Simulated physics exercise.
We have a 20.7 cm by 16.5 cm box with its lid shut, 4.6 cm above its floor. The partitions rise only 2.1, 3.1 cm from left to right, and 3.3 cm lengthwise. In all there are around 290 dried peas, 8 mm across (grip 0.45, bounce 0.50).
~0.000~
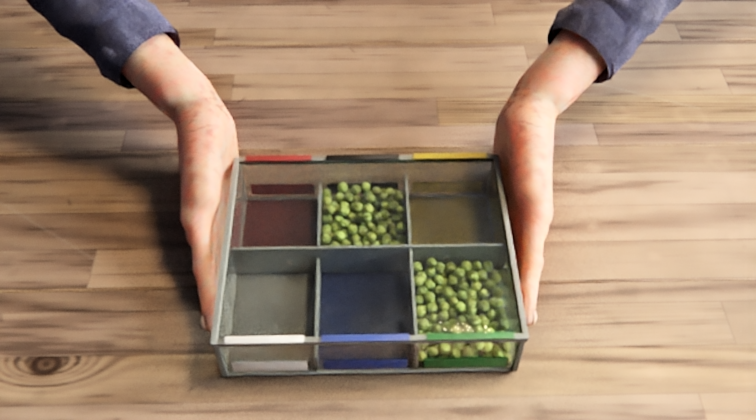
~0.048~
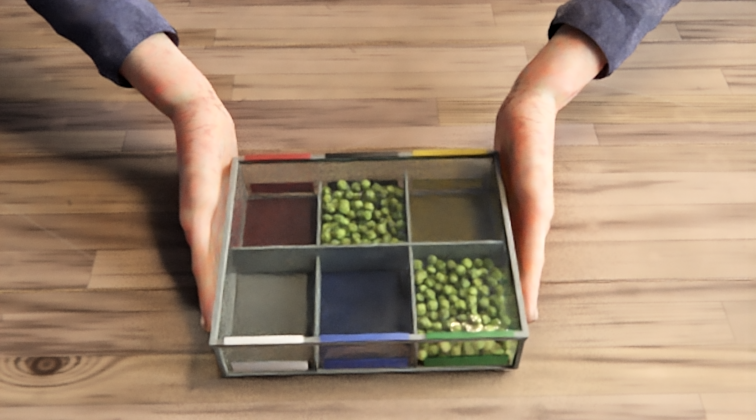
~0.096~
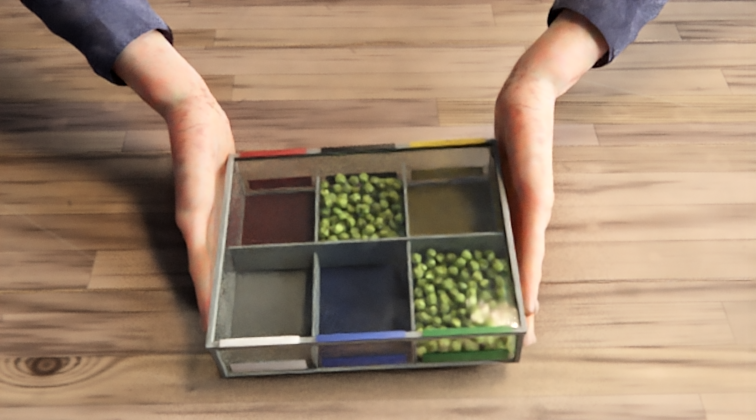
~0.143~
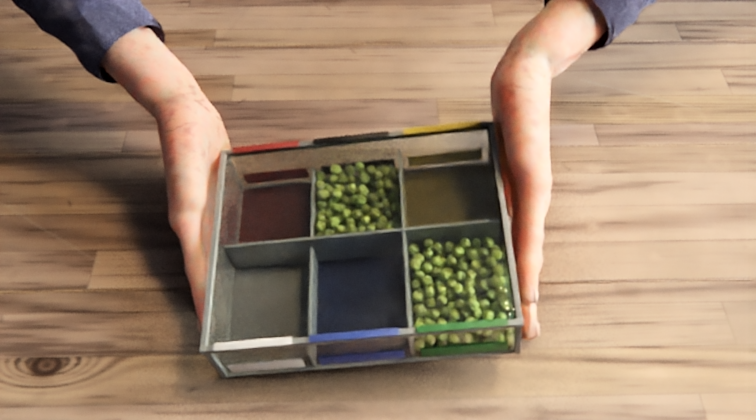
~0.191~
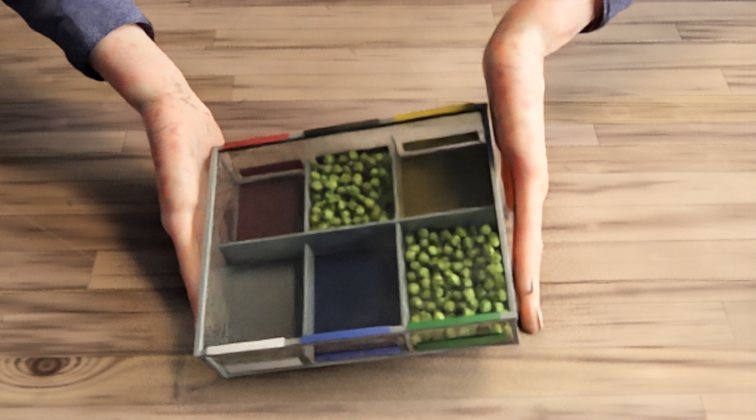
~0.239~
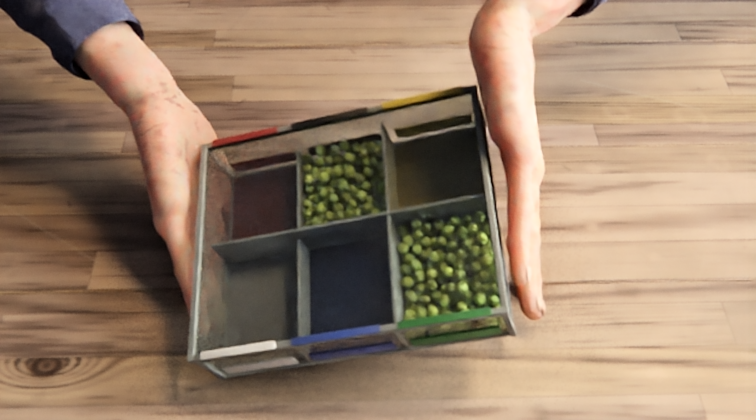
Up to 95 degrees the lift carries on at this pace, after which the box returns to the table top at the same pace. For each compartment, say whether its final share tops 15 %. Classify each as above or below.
Classification: Red above, blue below, green above, yellow below, white above, black below.
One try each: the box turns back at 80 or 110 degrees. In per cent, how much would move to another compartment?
40 % and 65 %.
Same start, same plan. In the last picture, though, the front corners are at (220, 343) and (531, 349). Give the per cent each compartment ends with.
By the end red holds 0%, blue holds 10%, green holds 65%, yellow holds 0%, white holds 0% and black holds 30%.
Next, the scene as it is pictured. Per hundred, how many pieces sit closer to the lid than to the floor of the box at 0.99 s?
Estimate: Near 70 per cent.
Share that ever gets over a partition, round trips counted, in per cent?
Something like 60 per cent of the pieces.
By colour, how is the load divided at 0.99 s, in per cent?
You'd find red at 20, blue at 5, green at 40, yellow at 0, white at 15 and black at 25 per cent.
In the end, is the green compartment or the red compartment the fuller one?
Result: Green has more.
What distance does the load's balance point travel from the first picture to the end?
6.5 cm, roughly.
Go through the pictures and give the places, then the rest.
The first frame shows box tilt 0 degrees, front corners at (217, 340) and (522, 335); green 50 %, black 50 %.
The second frame shows box tilt 1 degrees, front corners at (217, 341) and (522, 333).
The third frame shows box tilt 4 degrees, front corners at (213, 344) and (520, 328), lowest corner left front.
The fourth frame shows box tilt 10 degrees, front corners at (207, 347) and (517, 320), lowest corner left front.
The fifth frame shows box tilt 15 degrees, front corners at (201, 351) and (510, 313), lowest corner left front.
The sixth frame shows box tilt 21 degrees, front corners at (195, 356) and (501, 308), lowest corner left front; green 50 %, black 50 %. Its pace works out near 115 degrees a second.
Then, at 0.99 s, tilt 94 degrees; red 20 %, blue 5 %, green 40 %, white 15 %, black 25 %.
After 1.48 s, tilt 41 degrees; red 30 %, green 35 %, white 30 %, black 5 %.
After 2.05 s, tilt 0 degrees; red 30 %, green 35 %, white 30 %, black 5 %.
In the end, at 2.5 s, red 30 %, blue 0 %, green 35 %, yellow 0 %, white 30 %, black 5 %.
